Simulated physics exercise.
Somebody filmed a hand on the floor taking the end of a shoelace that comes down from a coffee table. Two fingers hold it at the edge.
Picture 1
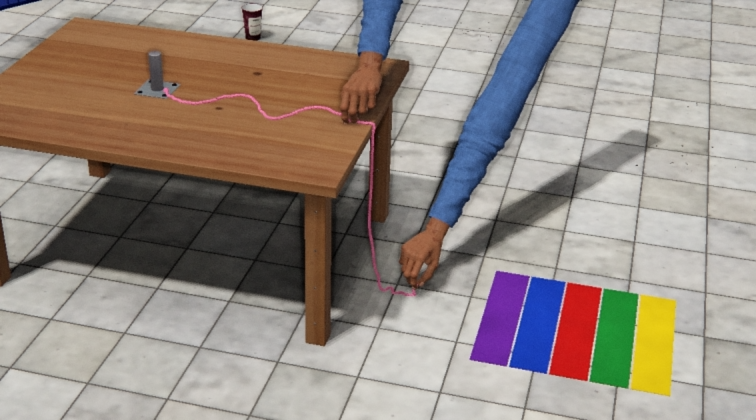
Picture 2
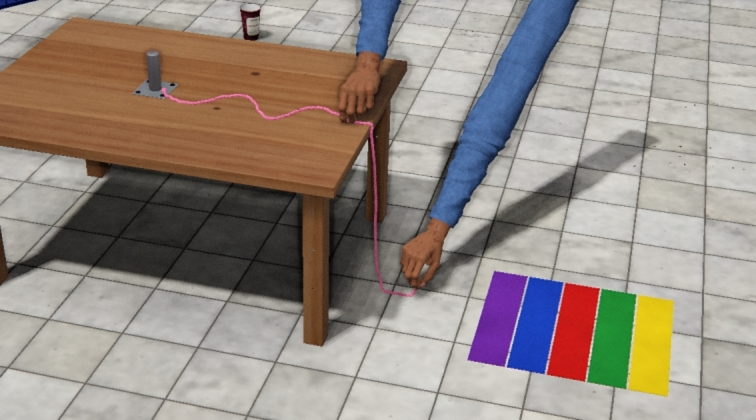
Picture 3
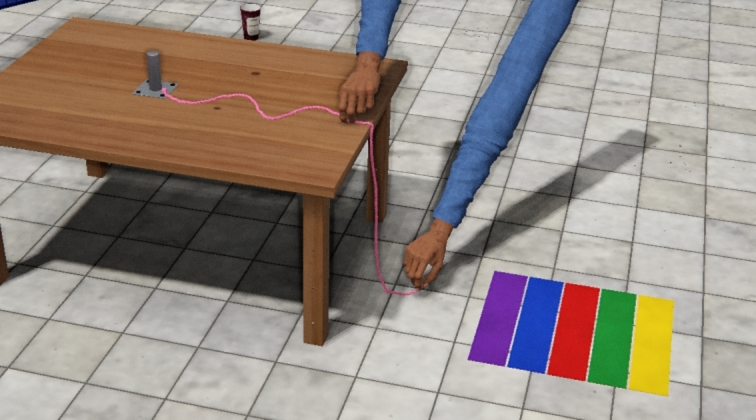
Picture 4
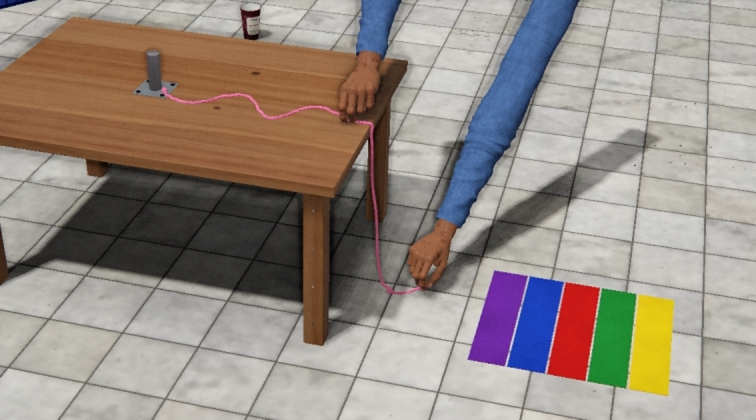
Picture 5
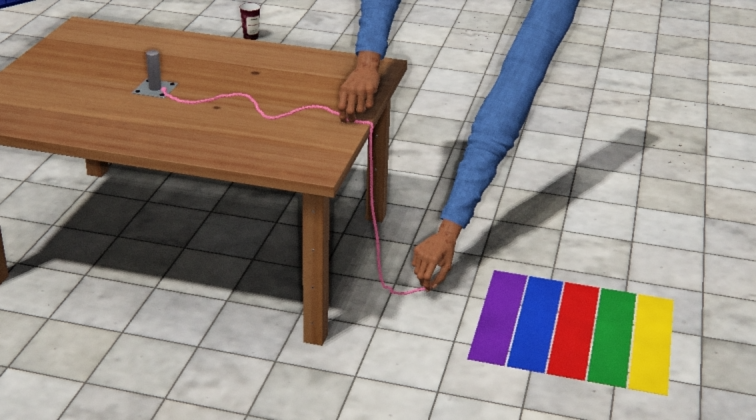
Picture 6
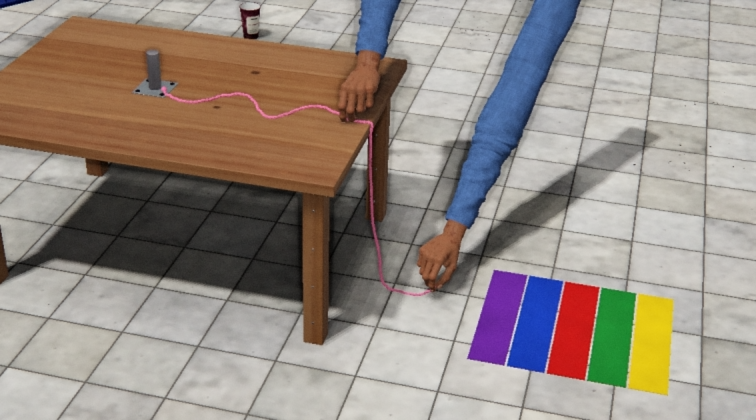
Two hands in blue sleeves reach in from the top over a brown wooden coffee table on a pale tiled floor, seen from above at an angle. A pink shoelace runs from a grey post across the tabletop and down over its right edge, with purple, blue, red, green and yellow stripes at lower right. The lower hand, fingers pinching the lace's end, shifts slightly right, while the upper hand and camera stay still.
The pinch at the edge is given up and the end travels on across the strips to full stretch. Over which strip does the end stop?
The end stops over the green strip.
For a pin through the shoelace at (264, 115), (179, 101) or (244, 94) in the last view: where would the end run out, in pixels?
The places are (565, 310), (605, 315) and (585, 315).
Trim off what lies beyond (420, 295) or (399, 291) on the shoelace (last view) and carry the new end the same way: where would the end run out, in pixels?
Near (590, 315) and (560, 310).
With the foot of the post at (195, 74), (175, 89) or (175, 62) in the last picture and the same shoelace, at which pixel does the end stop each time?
Near (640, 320), (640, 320) and (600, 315).
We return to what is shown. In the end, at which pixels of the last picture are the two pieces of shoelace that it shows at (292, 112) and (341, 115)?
They go to (340, 118) and to (394, 143).
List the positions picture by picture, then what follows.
In the first picture, end (417, 285); purple (493, 345); blue (532, 352); red (571, 359); green (611, 367); yellow (652, 374).
In the second picture, end (418, 285); shoelace through (184, 102) (255, 103) (303, 109) (371, 131) (376, 206) (378, 272).
In the third picture, end (422, 286).
In the fourth picture, end (426, 286); shoelace through (184, 102) (255, 102) (304, 109) (371, 131) (375, 205) (380, 271).
In the fifth picture, end (431, 287).
In the sixth picture, end (435, 287); shoelace through (184, 101) (255, 101) (303, 108) (371, 130) (372, 205) (380, 271).
Soon after, end near (540, 305); over blue.
Then, end near (588, 313); over red.
At full stretch, end near (616, 318); over green. It gets as far as the green strip.
